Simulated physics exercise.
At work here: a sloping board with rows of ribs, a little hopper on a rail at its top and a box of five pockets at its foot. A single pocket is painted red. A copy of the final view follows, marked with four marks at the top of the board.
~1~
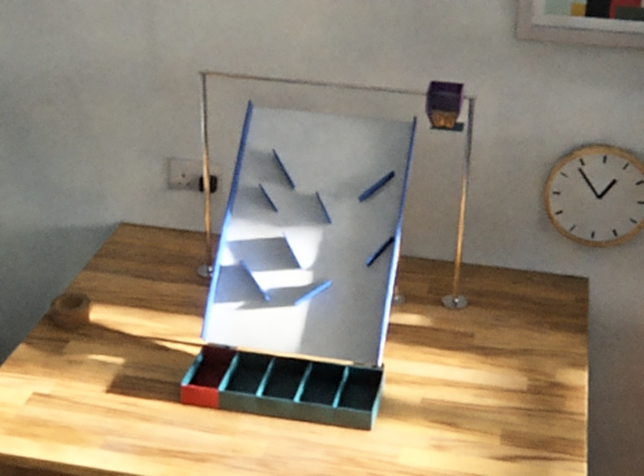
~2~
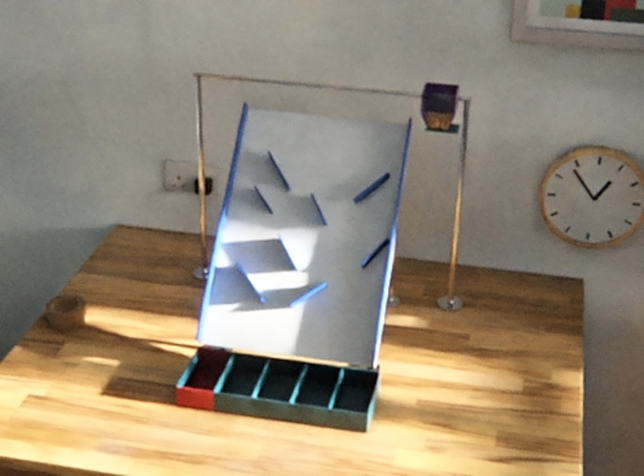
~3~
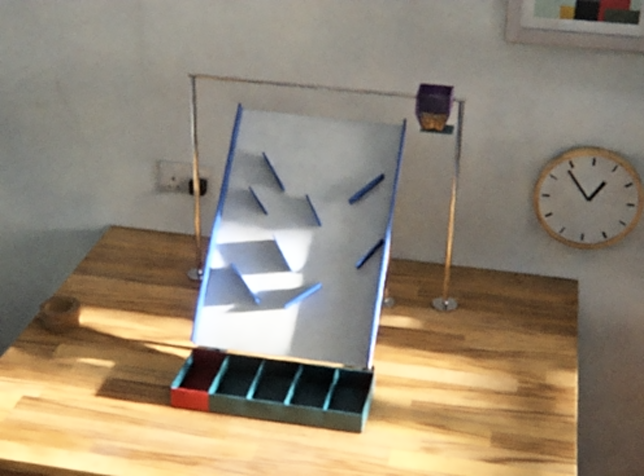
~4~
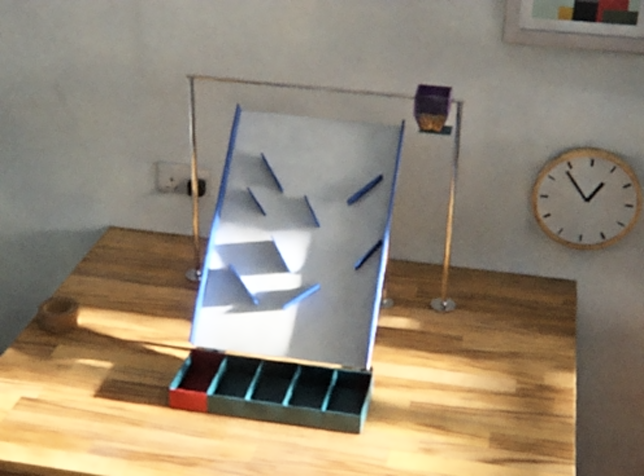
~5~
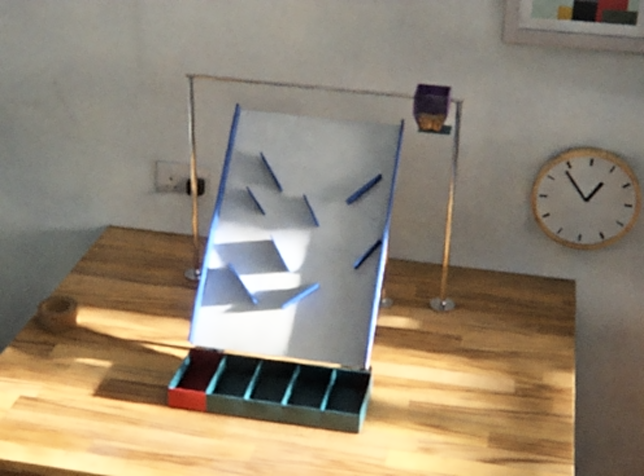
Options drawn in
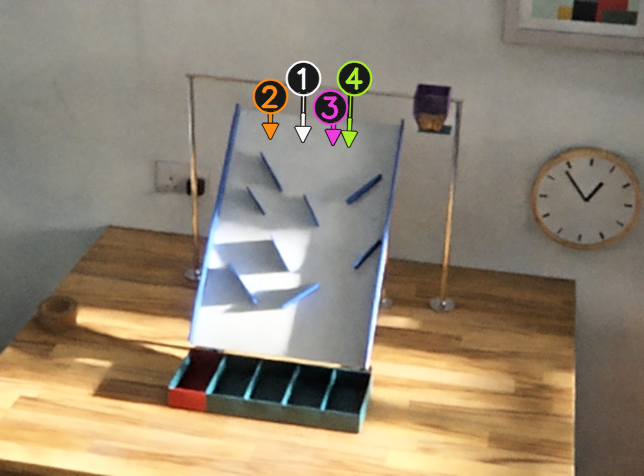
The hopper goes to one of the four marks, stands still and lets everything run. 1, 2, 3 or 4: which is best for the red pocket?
Mark 2 does it best.
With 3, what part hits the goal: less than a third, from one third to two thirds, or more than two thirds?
It is less than a third.
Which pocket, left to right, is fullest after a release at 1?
It is the second one.
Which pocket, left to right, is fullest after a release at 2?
The second.
On the marked copy, mark 1 meets the board at (302, 136); mark 2 meets the board at (270, 133); mark 3 meets the board at (333, 139); mark 4 meets the board at (348, 141).
With 1, not one piece in the red pocket, almost all in other pockets.
With 2, roughly a third in the red pocket, roughly two thirds in other pockets.
With 3, not one piece in the red pocket, almost all in other pockets.
With 4, just a few in the red pocket, almost all in other pockets.
